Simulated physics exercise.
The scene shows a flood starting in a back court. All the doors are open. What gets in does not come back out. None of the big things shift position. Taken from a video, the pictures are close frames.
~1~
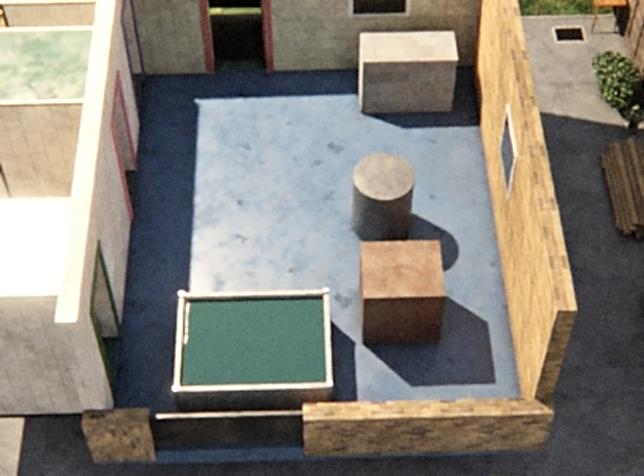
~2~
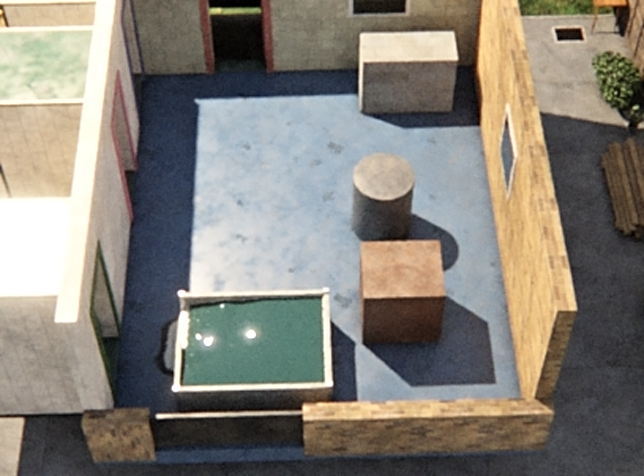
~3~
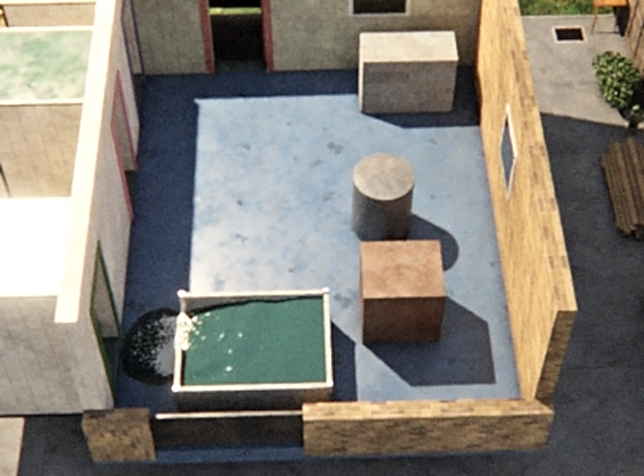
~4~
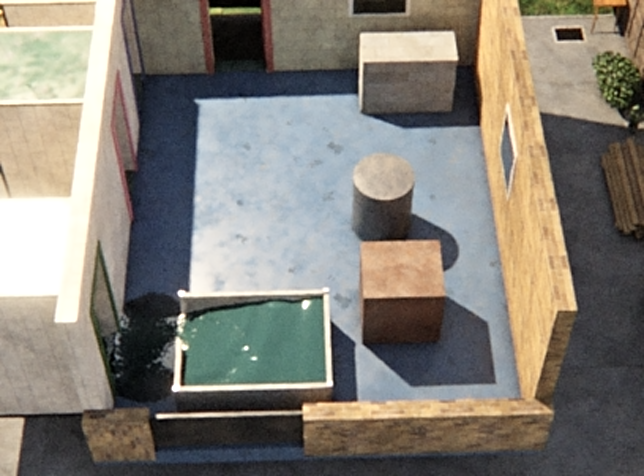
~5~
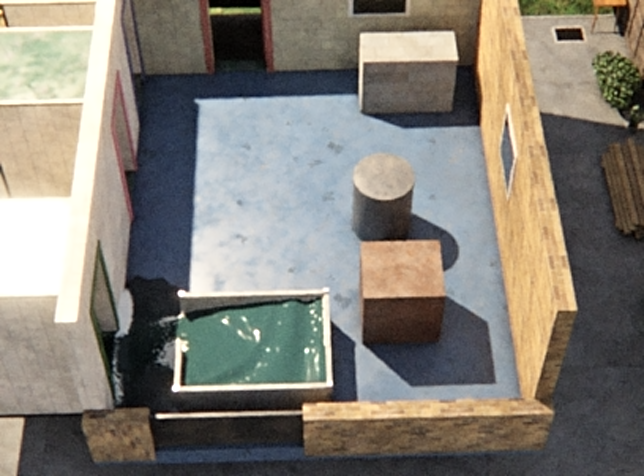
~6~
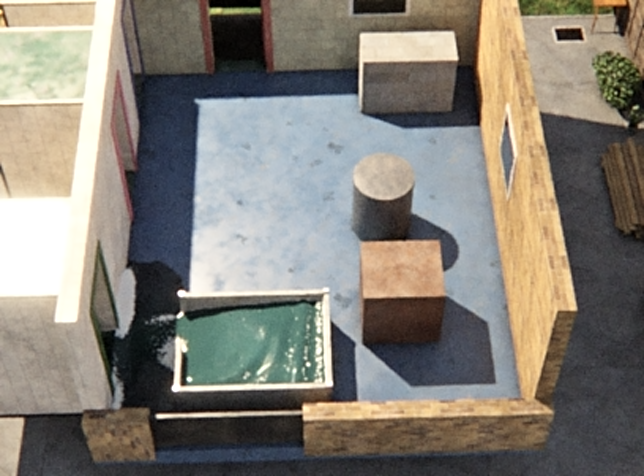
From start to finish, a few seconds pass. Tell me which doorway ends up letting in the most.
That would be the green doorway.
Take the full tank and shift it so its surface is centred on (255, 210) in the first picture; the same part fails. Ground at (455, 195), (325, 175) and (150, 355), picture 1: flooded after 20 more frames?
In order: Unreached, unreached, reached.
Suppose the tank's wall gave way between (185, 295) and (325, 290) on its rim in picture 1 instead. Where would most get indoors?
Answer: The red-painted one.
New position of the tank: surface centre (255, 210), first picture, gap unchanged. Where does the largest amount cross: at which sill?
It's the pink-painted one.
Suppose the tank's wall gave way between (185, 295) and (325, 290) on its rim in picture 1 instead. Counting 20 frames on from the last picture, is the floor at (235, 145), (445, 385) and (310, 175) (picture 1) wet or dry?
Going through them in turn, I'd call them sodden, spared and sodden.
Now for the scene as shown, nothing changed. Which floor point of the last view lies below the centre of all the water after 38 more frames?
I would point to (237, 270).
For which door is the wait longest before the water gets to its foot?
That would be the door marked red.
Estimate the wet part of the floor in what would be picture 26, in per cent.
Close to 40 %.
A moment on, water covers 10 % of the floor; green door a lot in, pink door wet at the sill, nothing in, blue door not reached, red door not reached.
Next, water covers 25 % of the floor; green door a lot in, pink door wet at the sill, nothing in, blue door wet at the sill, nothing in, red door not reached.
Then, water covers 40 % of the floor; green door a lot in, pink door wet at the sill, nothing in, blue door wet at the sill, nothing in, red door a trickle in.
Later, water covers 50 % of the floor; green door a lot in, pink door wet at the sill, nothing in, blue door wet at the sill, nothing in, red door some in.
In the end, water covers 70 % of the floor; green door a lot in, pink door wet at the sill, nothing in, blue door wet at the sill, nothing in, red door some in; the green door has let in the most.
